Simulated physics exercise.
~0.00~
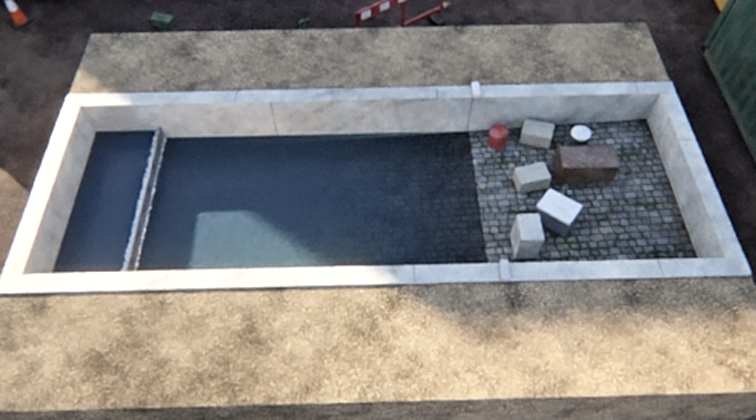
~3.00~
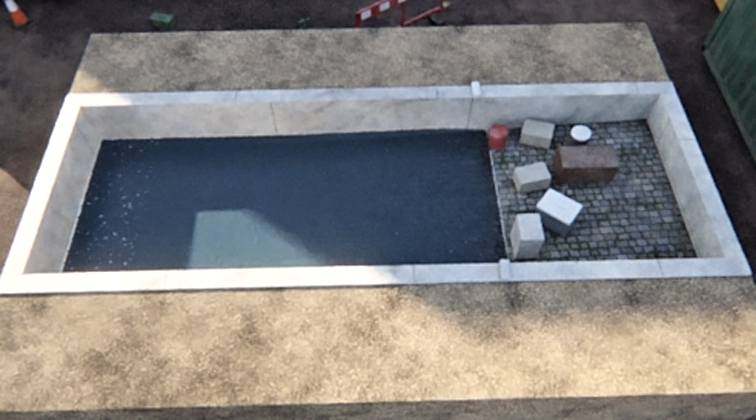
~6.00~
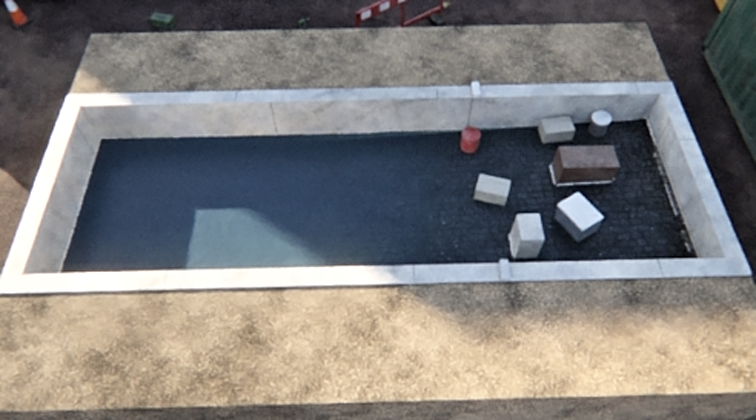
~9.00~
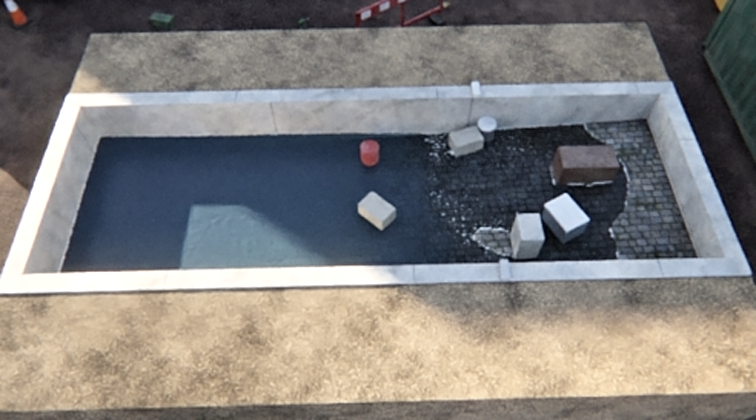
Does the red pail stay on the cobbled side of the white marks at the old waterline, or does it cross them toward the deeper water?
The red pail crosses the white marks. The retreating water carries it left, and it ends up well out over the deeper water.
